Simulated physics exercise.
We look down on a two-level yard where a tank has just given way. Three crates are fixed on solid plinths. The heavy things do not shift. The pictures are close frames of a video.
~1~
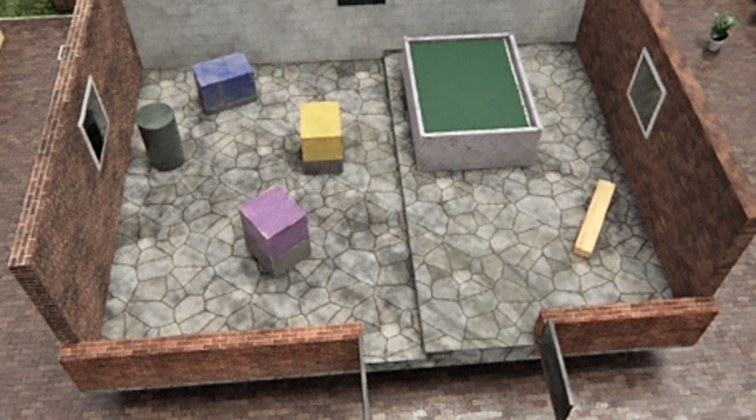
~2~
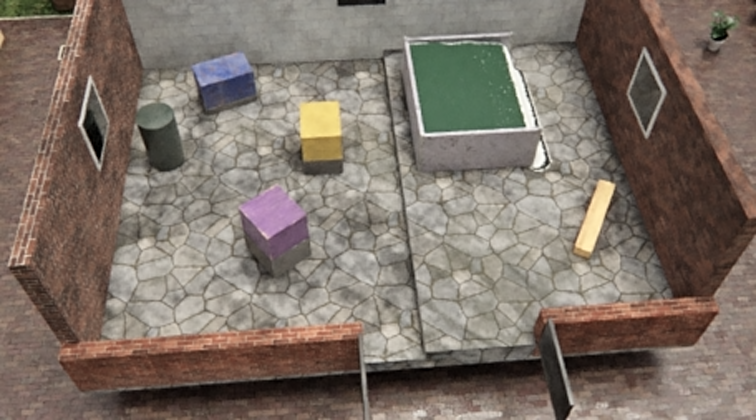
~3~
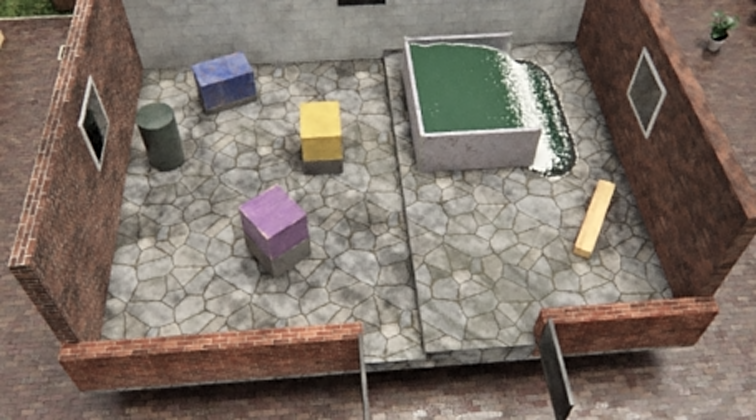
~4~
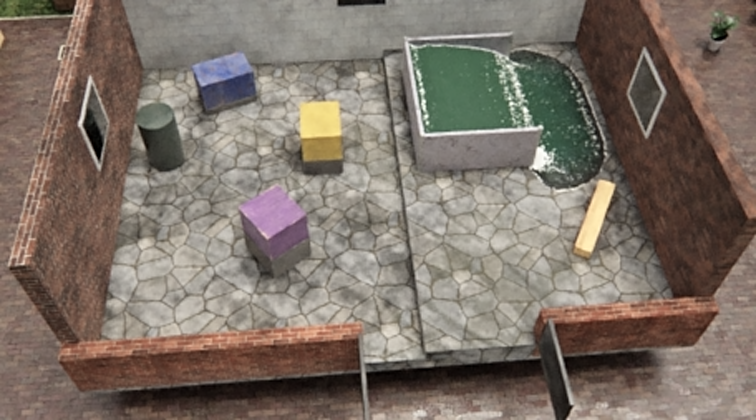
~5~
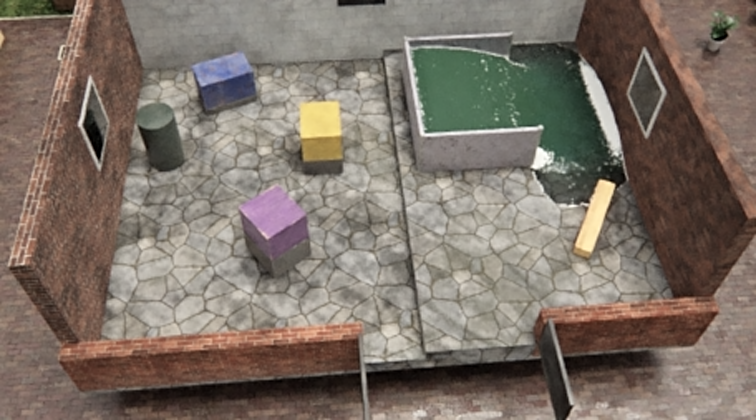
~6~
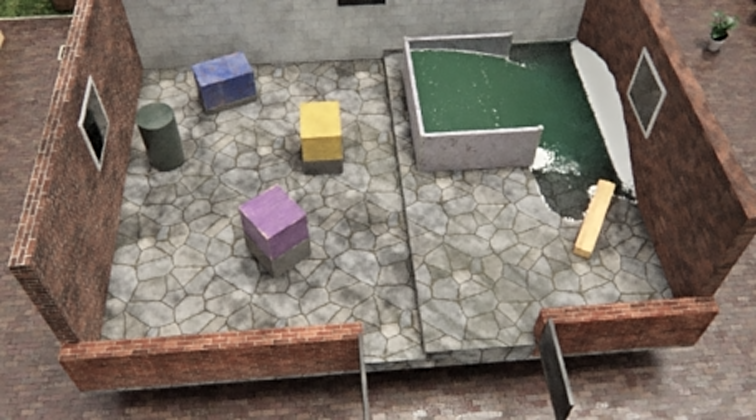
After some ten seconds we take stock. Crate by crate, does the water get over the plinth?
One by one: The blue crate is soaked; the purple crate keeps dry; the yellow crate keeps dry.
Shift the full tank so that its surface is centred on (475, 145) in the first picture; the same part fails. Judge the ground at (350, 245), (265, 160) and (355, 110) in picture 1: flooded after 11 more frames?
In that order: Dry, clear, clear.
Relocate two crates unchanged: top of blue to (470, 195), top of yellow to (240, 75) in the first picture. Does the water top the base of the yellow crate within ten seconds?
My reading: Yellow crate is spared.
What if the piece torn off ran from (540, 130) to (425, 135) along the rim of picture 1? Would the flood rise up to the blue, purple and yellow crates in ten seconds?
The blue crate remains dry, the purple crate escapes it, the yellow crate is spared.
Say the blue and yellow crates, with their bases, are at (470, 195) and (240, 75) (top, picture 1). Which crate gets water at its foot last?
That is the crate marked purple.
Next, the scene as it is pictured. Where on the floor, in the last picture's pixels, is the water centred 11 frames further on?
Near (537, 126).
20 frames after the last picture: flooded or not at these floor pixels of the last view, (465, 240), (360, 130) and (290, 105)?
In turn: Wet, free of water, wet.
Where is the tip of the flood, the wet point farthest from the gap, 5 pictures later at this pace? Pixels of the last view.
Close to (663, 286).
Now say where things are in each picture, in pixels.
The tank at (469, 85) is whole and still, in the first frame.
Water pours out at (517, 105) and has run to (535, 168), in the second frame.
The front is at (559, 172), out from the gap at (517, 106), in the third frame.
The front is at (583, 180), out from the gap at (517, 107), in the fourth frame.
Water pours out at (517, 107) and has run to (620, 180), in the fifth frame.
The front is at (633, 197), out from the gap at (517, 107), in the sixth frame.
A moment on, water covers 15 % of the floor; the blue crate not reached, the purple crate not reached, the yellow crate not reached.
Next, water covers 25 % of the floor; the blue crate not reached, the purple crate not reached, the yellow crate not reached.
Then, water covers 50 % of the floor; the blue crate water round its plinth, the purple crate not reached, the yellow crate not reached.
Later, water covers 85 % of the floor; the blue crate water round its plinth, the purple crate water round its plinth, the yellow crate water round its plinth.
In the end, water covers 95 % of the floor; the blue crate was topped, the purple crate stayed above the water, the yellow crate stayed above the water.
